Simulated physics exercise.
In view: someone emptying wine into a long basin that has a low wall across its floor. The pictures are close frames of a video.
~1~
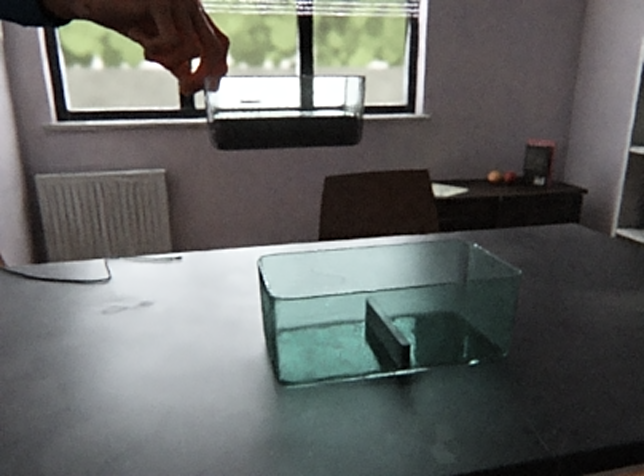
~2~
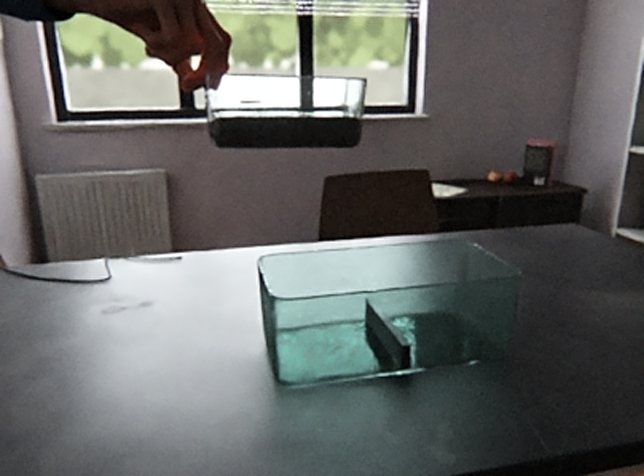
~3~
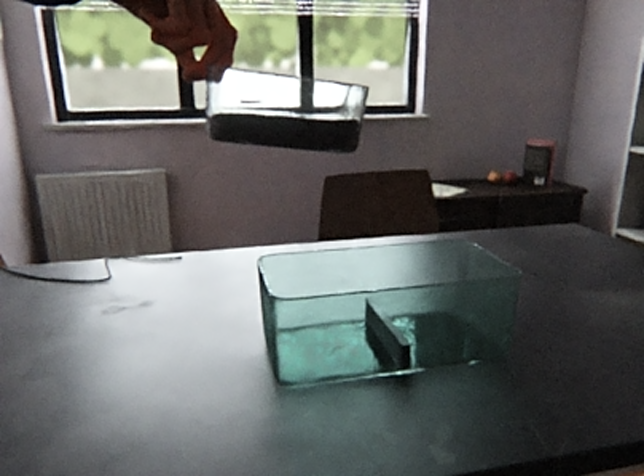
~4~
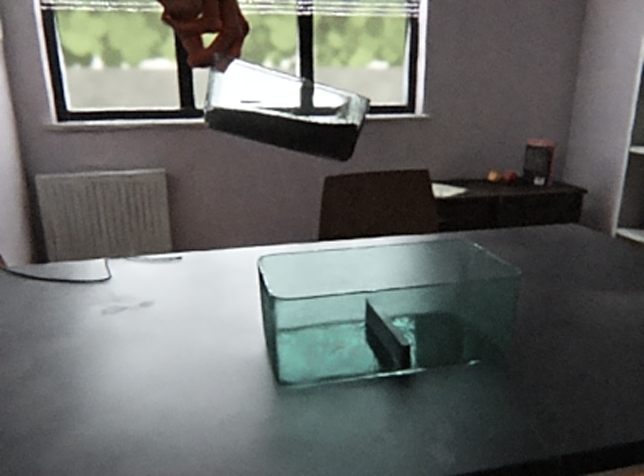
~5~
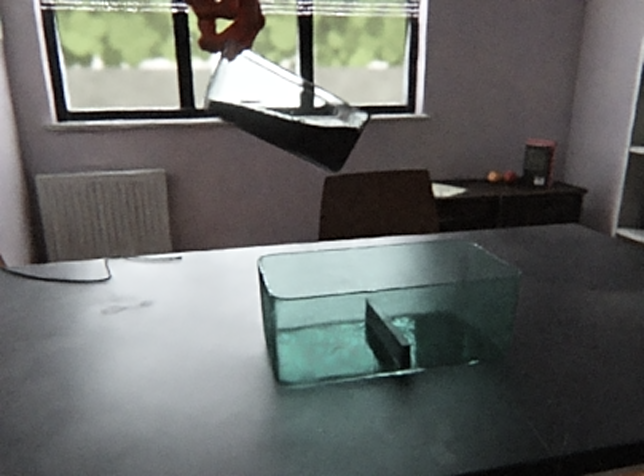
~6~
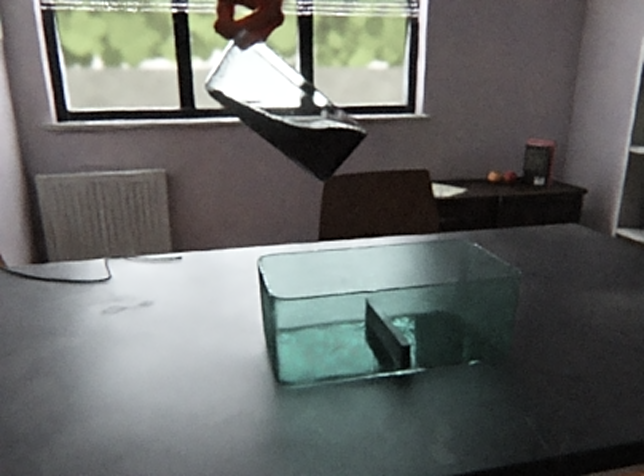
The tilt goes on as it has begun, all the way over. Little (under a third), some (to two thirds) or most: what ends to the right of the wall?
In the end from a third to two thirds is right of the wall.
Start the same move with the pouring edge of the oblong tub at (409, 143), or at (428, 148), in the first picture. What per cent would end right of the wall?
About 80 and 90 per cent.
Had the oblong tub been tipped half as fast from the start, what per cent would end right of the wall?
It comes to 45 per cent or so.
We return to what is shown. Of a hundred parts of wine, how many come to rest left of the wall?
Some 50 per cent.
A moment on, the oblong tub is tipped on its side and 19 per cent is still to pour, 4 is left of the wall and 17 right of it.
Next, the oblong tub is tipped on its side and 8 per cent is still to pour, 39 is left of the wall and 48 right of it.
Then the oblong tub is tipped on its side and 3 per cent is still to pour, 43 is left of the wall and 47 right of it.
Later the oblong tub is tipped on its side and 1 per cent is still to pour, 48 is left of the wall and 47 right of it.
At rest 50 per cent lies left of the wall, 48 right of it and 2 outside.
